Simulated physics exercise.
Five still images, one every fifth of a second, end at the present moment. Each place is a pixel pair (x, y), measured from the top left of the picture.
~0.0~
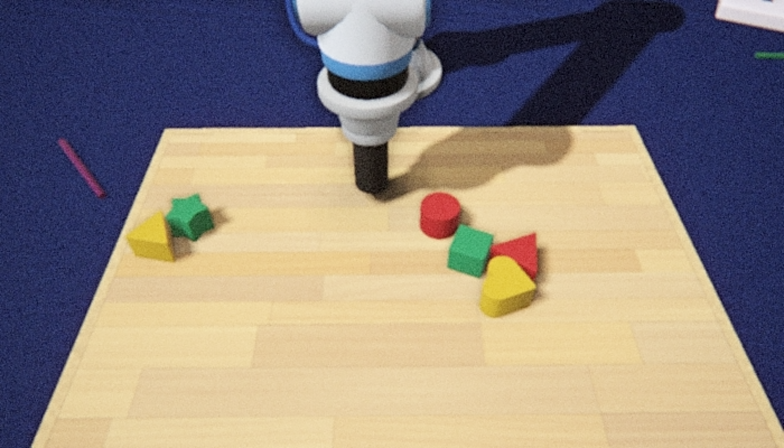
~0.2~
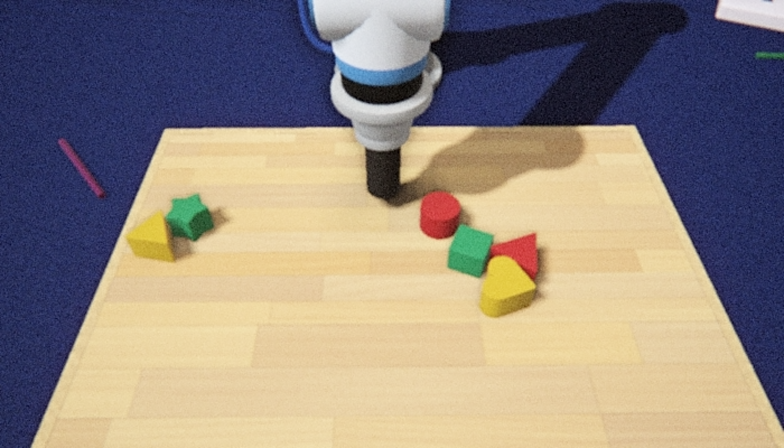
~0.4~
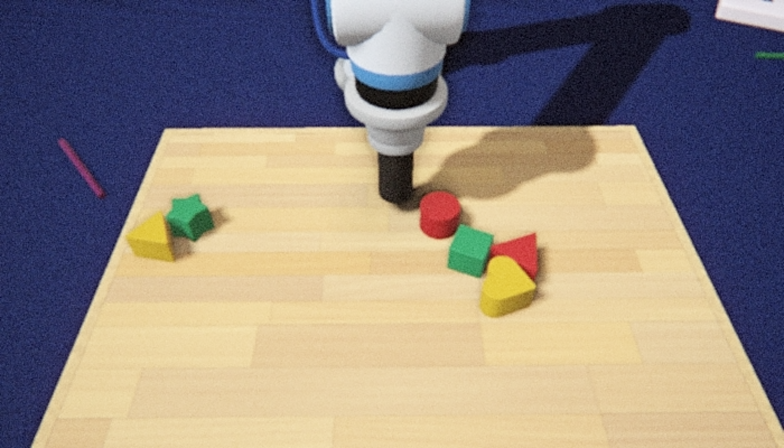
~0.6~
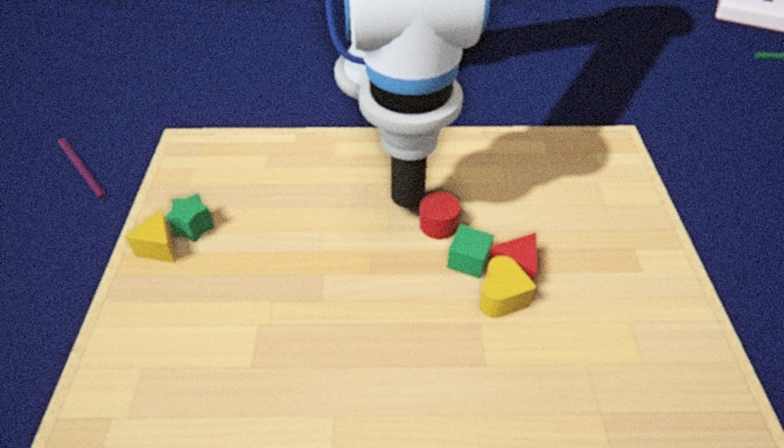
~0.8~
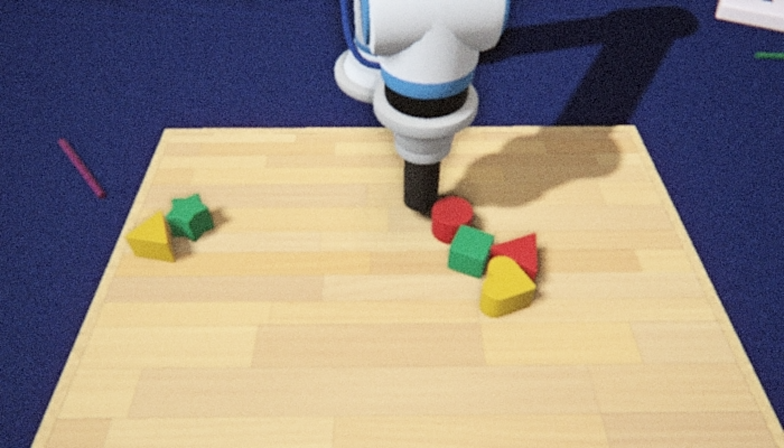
A robot arm slid its black tip to the right across the wooden board and nudged the red disc slightly toward the green block, while the other colored blocks stayed still.
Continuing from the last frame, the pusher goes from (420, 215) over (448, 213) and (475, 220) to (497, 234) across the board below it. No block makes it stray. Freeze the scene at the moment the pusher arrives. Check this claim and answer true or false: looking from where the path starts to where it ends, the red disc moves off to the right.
It is true.
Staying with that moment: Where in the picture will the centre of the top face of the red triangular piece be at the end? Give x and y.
When the path ends, it will be at (544, 267).
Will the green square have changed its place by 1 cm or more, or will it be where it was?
That block moves.
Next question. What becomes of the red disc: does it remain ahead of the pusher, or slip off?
It stays on the pusher's front.
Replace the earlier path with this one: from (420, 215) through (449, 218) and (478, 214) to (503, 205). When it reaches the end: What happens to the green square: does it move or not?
It gets displaced.
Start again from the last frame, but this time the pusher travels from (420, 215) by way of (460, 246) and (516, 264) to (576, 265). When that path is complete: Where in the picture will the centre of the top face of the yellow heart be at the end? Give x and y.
The answer is (517, 302).
What follows on the original path. Halfway along, pusher at (465, 201); red disc at (485, 220); green square at (475, 248); red triangular piece at (524, 251).
At the end, pusher at (500, 220); red disc at (516, 243); green square at (473, 254), turned 15° clockwise; yellow heart at (508, 285); red triangular piece at (544, 267).
